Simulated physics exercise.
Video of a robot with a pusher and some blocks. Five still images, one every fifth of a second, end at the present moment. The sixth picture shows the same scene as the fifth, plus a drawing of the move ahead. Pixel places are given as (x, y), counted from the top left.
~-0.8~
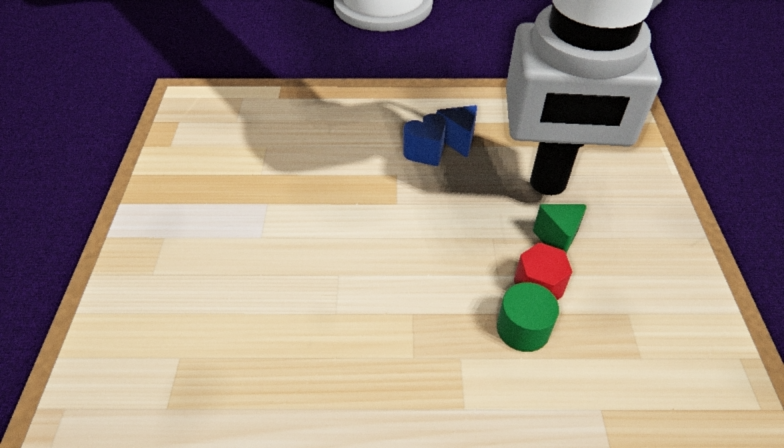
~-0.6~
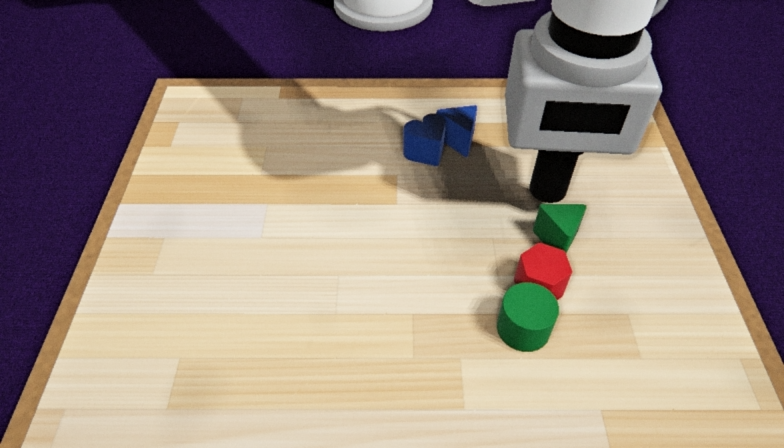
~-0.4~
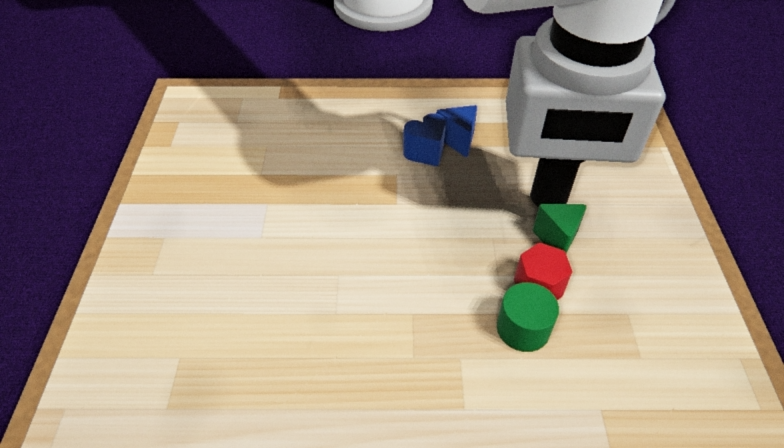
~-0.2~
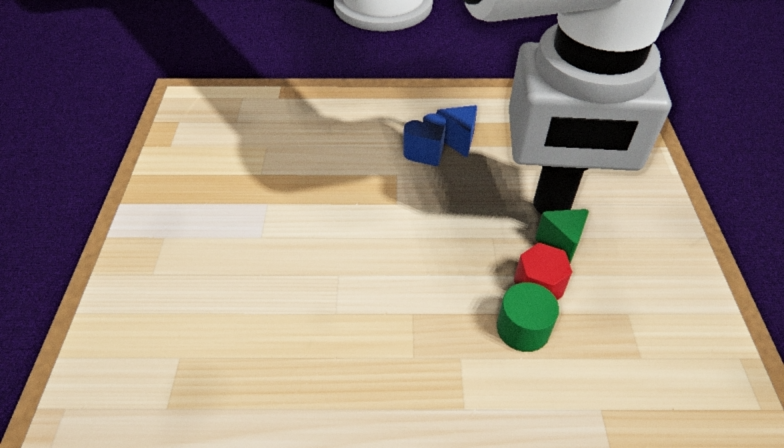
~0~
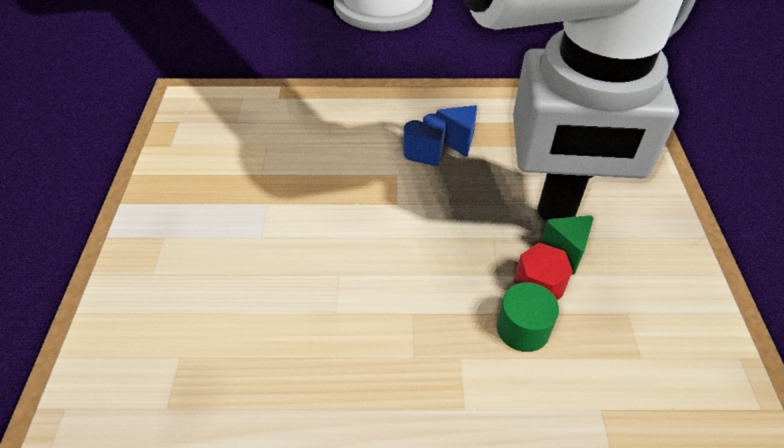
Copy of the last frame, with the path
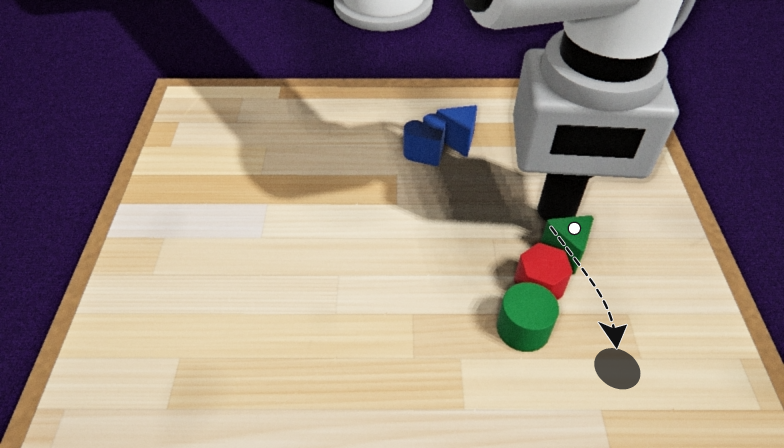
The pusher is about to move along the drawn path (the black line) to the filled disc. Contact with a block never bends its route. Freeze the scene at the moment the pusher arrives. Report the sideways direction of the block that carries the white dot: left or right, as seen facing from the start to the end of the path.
It's going to go left.
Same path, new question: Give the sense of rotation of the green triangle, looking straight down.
From the top: Counterclockwise.
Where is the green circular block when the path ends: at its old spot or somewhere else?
The green circular block will stay where it is.
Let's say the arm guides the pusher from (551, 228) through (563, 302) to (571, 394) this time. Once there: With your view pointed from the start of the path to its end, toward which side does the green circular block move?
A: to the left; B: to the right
That would be B.
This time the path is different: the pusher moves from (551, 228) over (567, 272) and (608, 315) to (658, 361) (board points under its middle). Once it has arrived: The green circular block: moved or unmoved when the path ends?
Moved off its spot.
Drawn move, from (551, 228) by way of (581, 268) and (609, 314) to (617, 368); the dot is on the green triangle.
What follows on the original path. One third of the way, pusher at (588, 252); green triangle at (608, 273).
Two thirds of the way, pusher at (618, 300); green triangle at (643, 324).
At the end, pusher at (626, 354); green circular block still; red hexagon still; green triangle at (668, 377), turned 35° anticlockwise.
